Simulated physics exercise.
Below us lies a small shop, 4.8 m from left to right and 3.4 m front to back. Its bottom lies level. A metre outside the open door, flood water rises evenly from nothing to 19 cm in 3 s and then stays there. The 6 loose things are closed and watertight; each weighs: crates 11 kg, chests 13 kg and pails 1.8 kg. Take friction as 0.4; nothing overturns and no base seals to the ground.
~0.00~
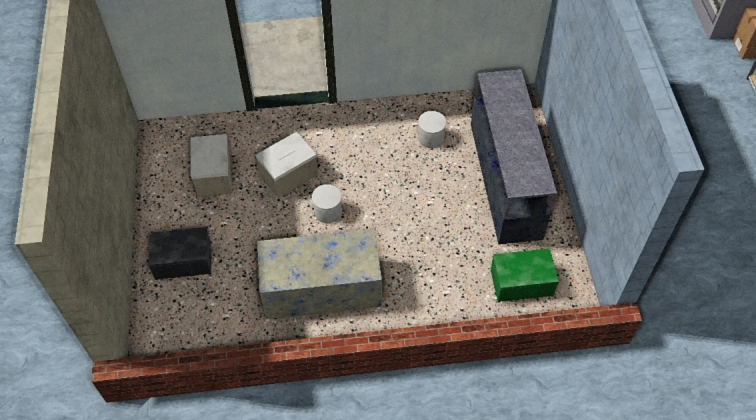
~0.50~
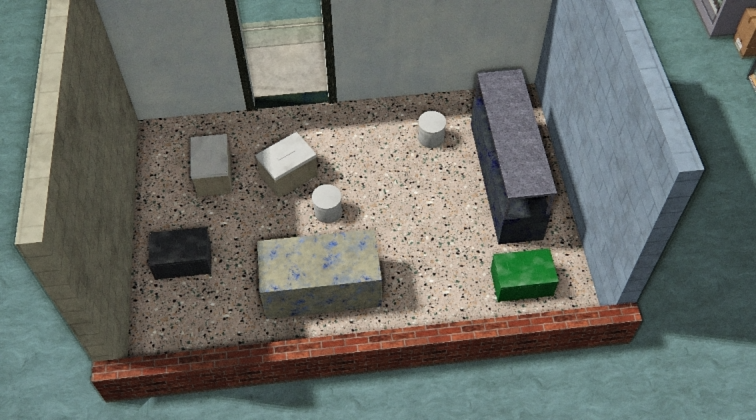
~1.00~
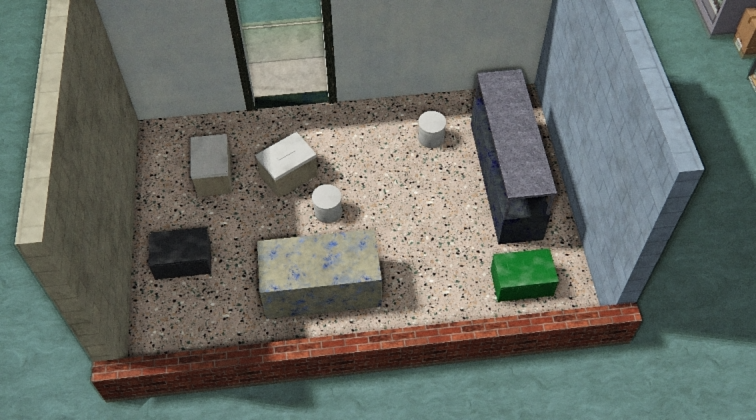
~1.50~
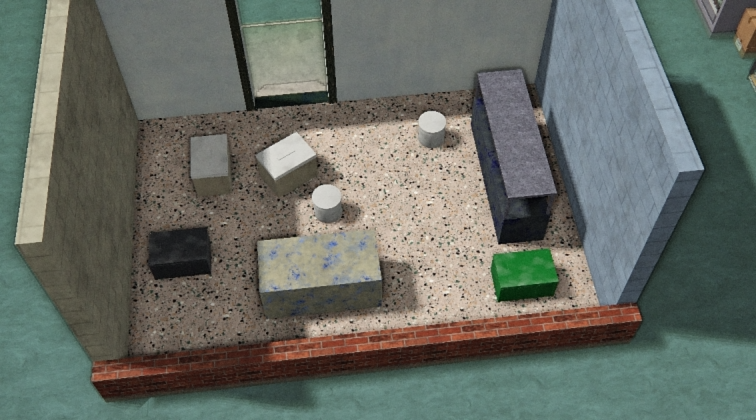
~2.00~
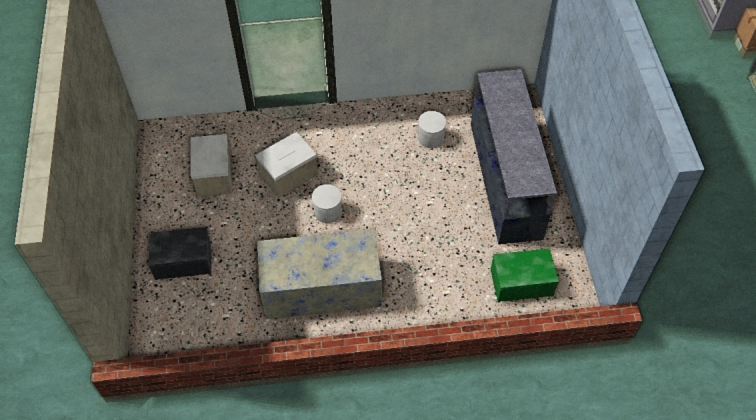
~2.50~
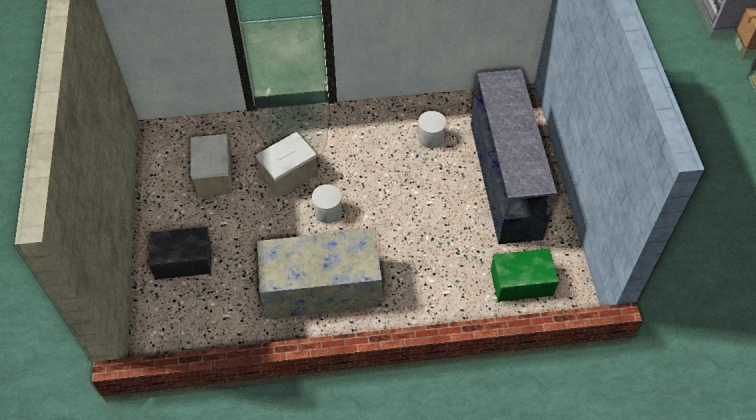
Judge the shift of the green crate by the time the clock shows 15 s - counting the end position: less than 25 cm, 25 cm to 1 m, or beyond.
The green crate moves a short way.
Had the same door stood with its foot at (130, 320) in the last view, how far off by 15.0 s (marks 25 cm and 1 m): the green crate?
In that case the green crate slides a little.
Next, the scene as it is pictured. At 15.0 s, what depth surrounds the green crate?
Roughly 9 cm.
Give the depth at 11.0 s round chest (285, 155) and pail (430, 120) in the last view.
Roughly 10 and 2 cm.
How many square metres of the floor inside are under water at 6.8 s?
Roughly 13 m2.
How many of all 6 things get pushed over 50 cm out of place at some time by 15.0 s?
I count 5.
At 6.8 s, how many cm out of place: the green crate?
Roughly 10 cm by then.
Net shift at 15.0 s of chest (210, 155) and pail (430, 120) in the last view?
In that order: 40 cm, 140 cm.
After 3.5 s the green crate is near (526, 268), 0.0 m from its start, aground; 0 afloat.
After 6.8 s the green crate is near (534, 272), 0.1 m from its start, aground; 3 afloat.
After 11.0 s the green crate is near (565, 243), 0.5 m from its start, afloat; 5 afloat.
After 15.0 s the green crate is near (566, 242), 0.5 m from its start, afloat; 6 afloat.
